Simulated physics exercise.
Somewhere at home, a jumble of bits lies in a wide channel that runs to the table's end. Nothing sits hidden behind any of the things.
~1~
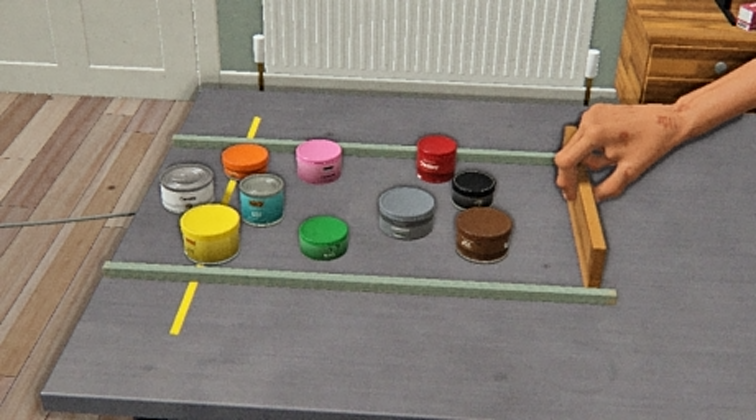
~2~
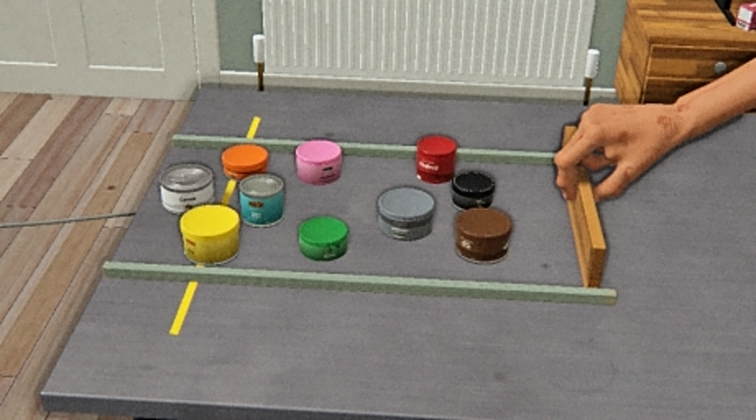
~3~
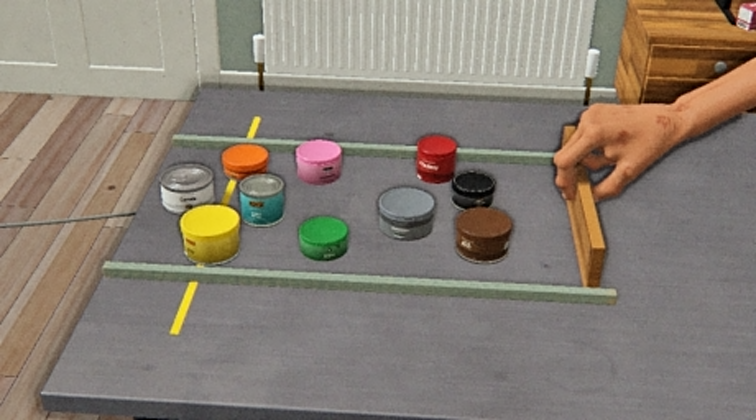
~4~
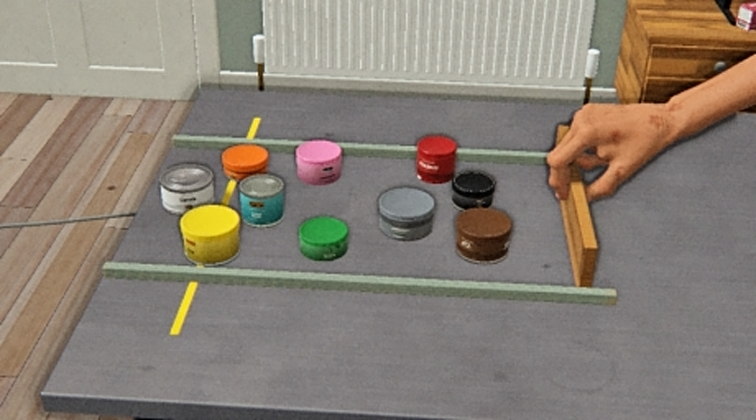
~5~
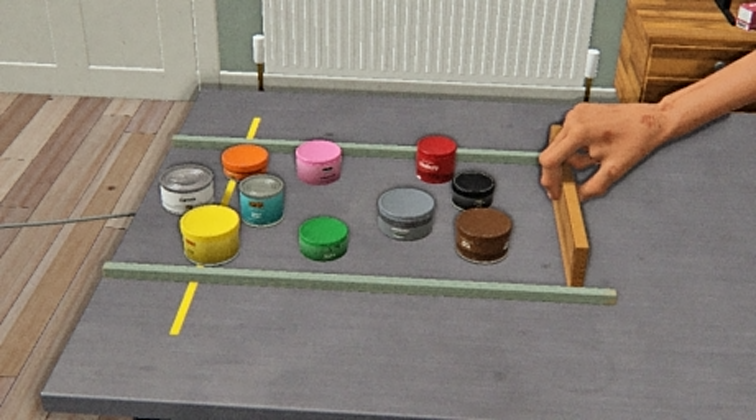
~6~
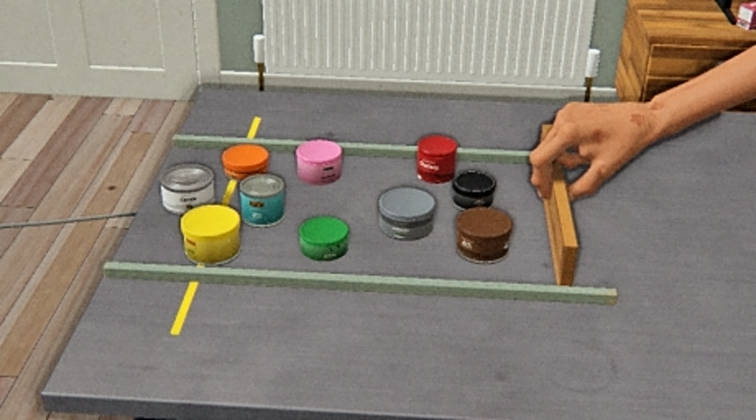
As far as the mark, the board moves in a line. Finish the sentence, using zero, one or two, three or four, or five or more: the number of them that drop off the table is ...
The number that drop off the table is one or two.
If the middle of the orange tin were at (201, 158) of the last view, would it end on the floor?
From that start, the object then does not stay.
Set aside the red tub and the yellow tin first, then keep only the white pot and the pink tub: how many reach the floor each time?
Taking the two tries in turn, it comes to 0 and 1.
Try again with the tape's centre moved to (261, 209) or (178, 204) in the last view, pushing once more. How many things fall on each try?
Down on the floor: 0 and 6.
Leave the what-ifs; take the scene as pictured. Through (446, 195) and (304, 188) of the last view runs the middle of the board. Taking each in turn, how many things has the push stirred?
Counts: 4, 9.
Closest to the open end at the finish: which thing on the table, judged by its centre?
It's the white pot that is foremost.
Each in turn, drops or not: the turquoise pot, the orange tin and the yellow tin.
Check the turquoise pot: It does not drop. The orange tin falls away. The yellow tin falls away.
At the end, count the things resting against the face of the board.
Tally at the end: 4.
Soon after, none off yet; white pot at rest near (188, 190); yellow tin at rest near (212, 236); orange tin at rest near (246, 164).
Then, none off yet; white pot at rest near (182, 188); yellow tin moved about its own width near (142, 241); orange tin moved about its own width near (192, 161).
At rest, the number that fall off is one or two; fallen, orange tin and yellow tin.
